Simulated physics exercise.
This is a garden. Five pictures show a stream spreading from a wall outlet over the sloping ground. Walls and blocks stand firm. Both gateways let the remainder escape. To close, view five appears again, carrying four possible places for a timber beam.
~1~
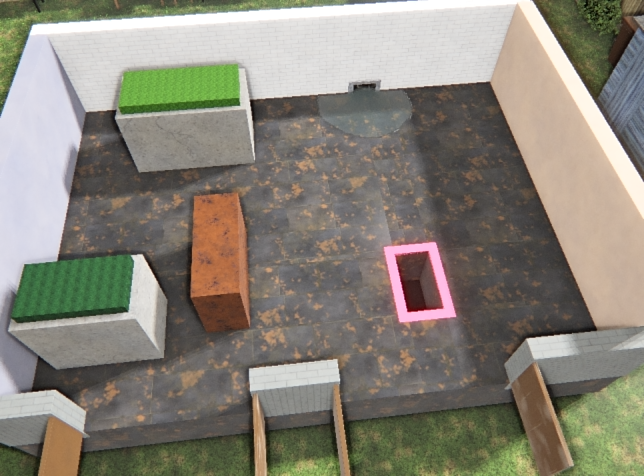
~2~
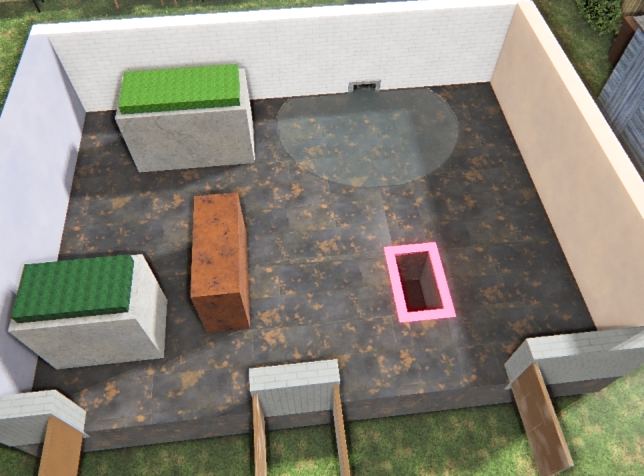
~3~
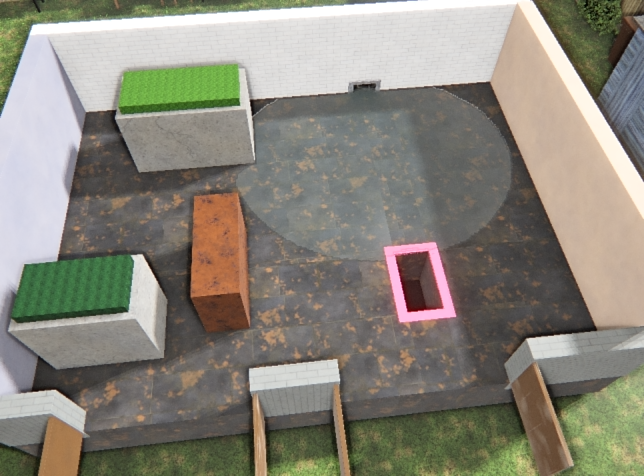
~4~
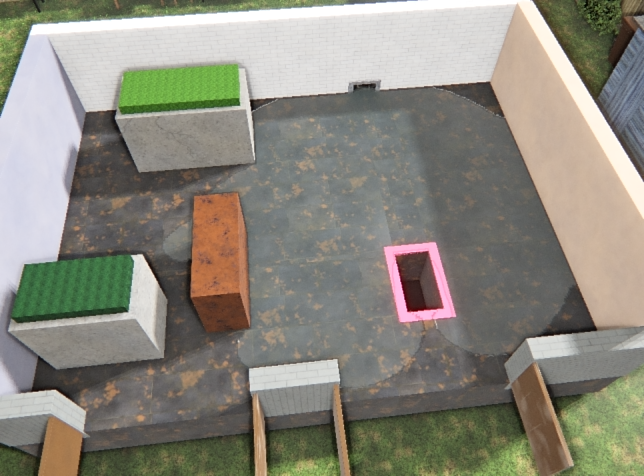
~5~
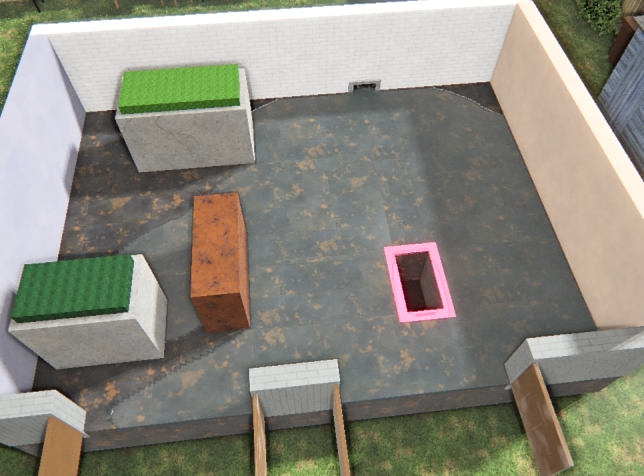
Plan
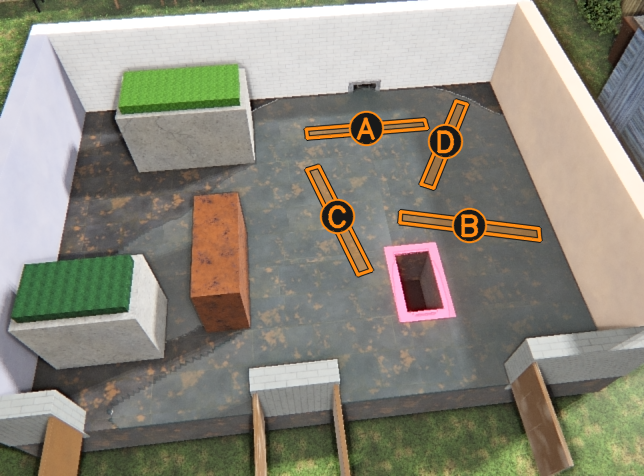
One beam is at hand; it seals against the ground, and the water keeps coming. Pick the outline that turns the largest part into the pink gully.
Go for C.
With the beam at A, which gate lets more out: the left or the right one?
More leaves on the right.
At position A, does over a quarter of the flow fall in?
No.
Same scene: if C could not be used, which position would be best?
Here it is position D.
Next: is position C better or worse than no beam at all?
It is better.
On the marked copy, A from (306, 133) to (425, 124); B from (400, 217) to (539, 234); C from (312, 168) to (364, 272); D from (427, 186) to (461, 102).
With A, about 11 % of the stream runs into the pink gully, about 89 % out by the gates.
With B, about 5 % of the stream runs into the pink gully, about 94 % out by the gates.
With C, about 35 % of the stream runs into the pink gully, about 65 % out by the gates.
With D, about 19 % of the stream runs into the pink gully, about 80 % out by the gates.
